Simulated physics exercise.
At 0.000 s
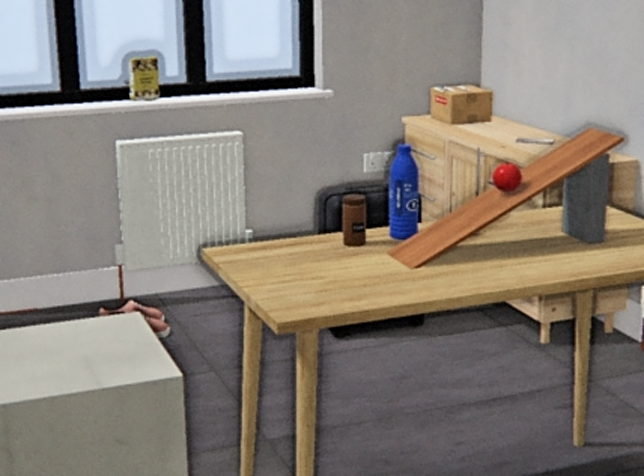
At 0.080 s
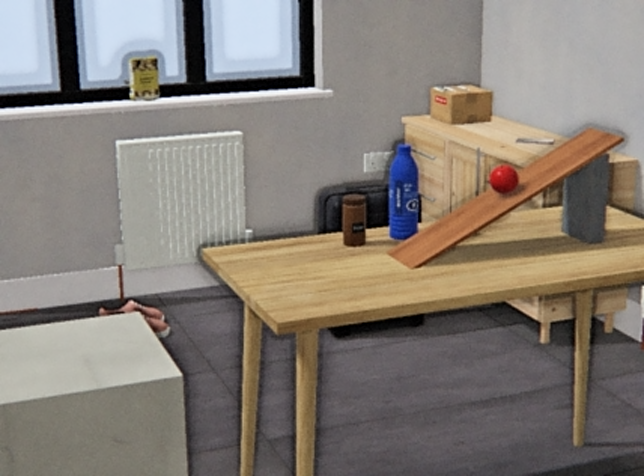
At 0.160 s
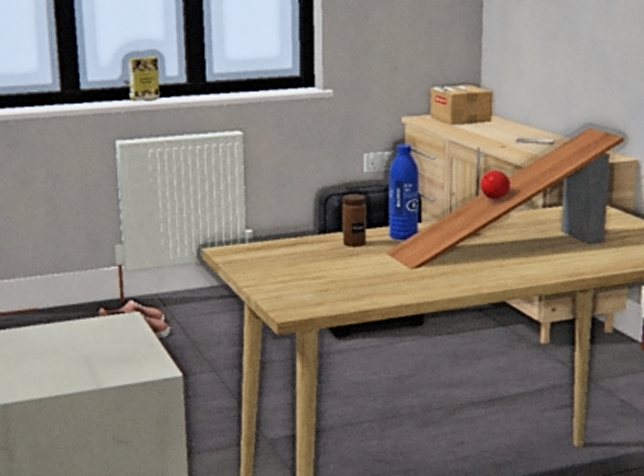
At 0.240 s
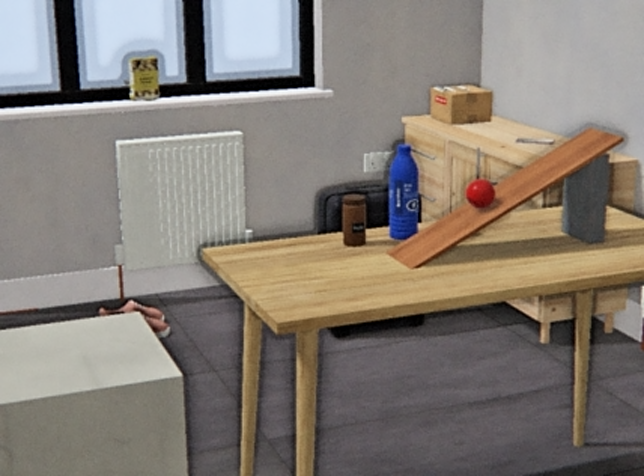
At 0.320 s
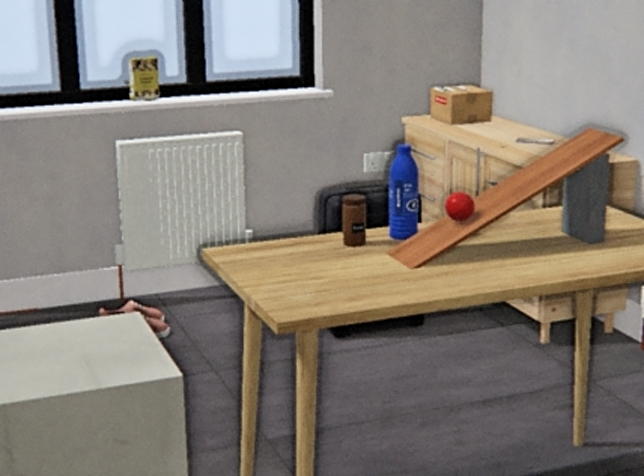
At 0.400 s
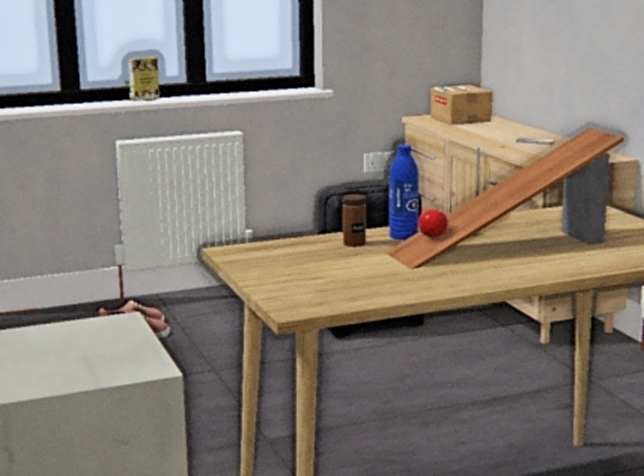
A wooden table holds a sloping board as a red apple rolls down it leftward.
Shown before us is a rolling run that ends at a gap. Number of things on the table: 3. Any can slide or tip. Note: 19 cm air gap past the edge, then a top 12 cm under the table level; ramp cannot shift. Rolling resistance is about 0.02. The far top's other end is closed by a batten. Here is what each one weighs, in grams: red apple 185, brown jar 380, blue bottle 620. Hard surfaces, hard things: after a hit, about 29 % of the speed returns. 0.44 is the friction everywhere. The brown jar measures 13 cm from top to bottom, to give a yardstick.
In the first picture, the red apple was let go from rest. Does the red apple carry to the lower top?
Most likely it makes the leap.
After 0.70 s, 14 cm to the edge; red apple near (293, 260).
After 1.10 s, 35 cm past the table's edge; red apple near (88, 335).
In the end (1.4 s), 66 cm past the table's edge; the bystanders under 8 cm from the start.
